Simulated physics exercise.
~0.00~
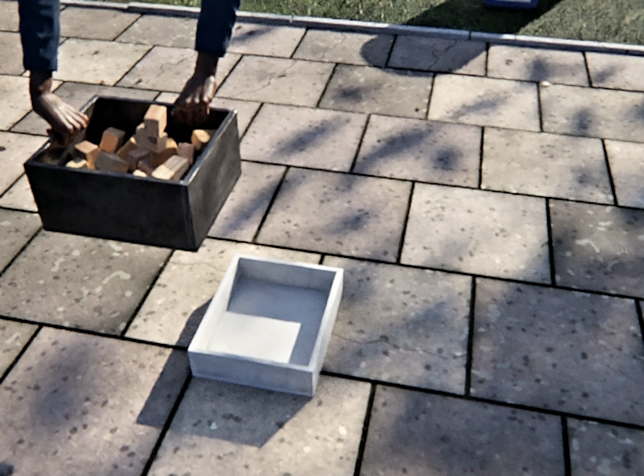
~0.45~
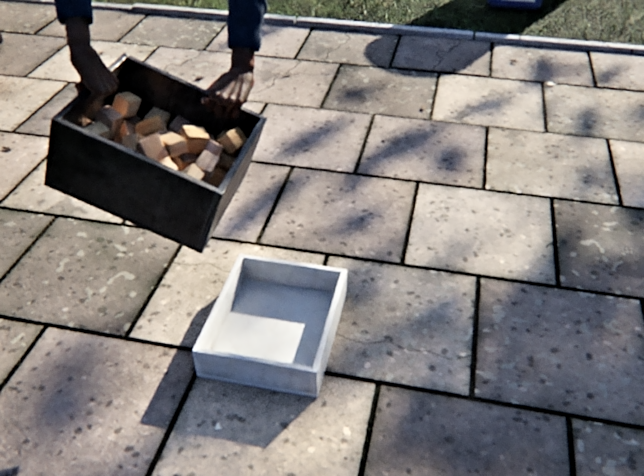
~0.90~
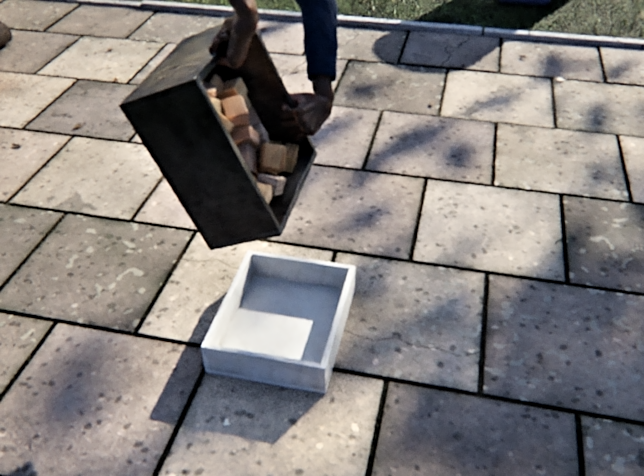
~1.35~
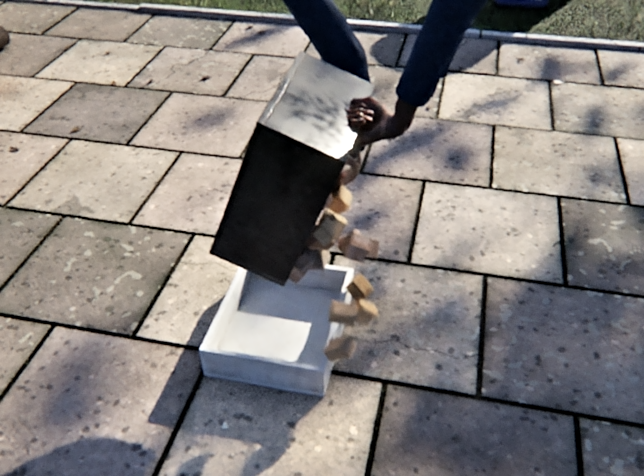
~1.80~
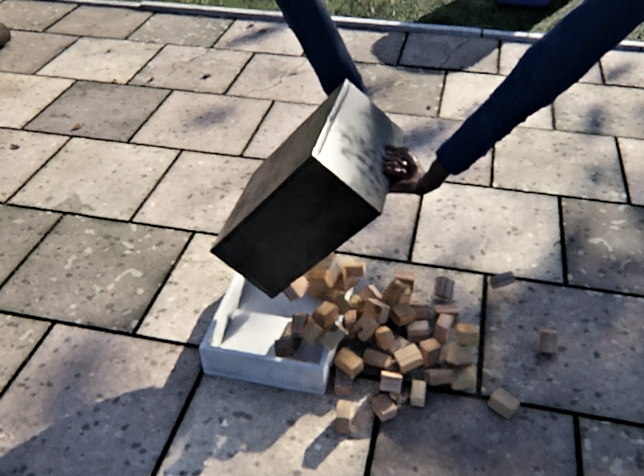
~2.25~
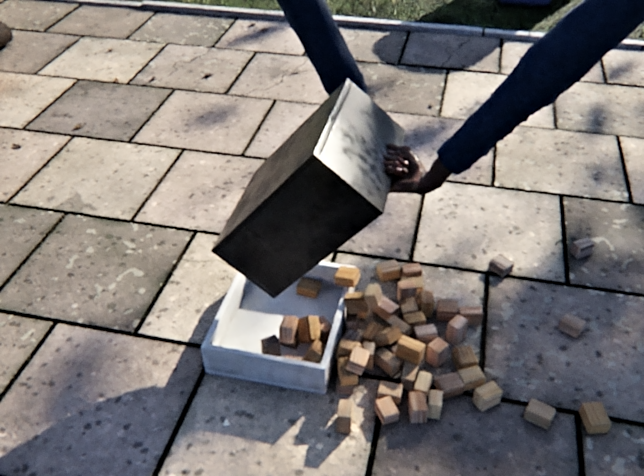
The footage shows two hands lifting and tilting a black tote of loose wooden blocks above an empty white carton on stone paving. The blocks tumble out, a few landing inside the carton while most spill onto the paving to its right, as the tote remains held overturned above.
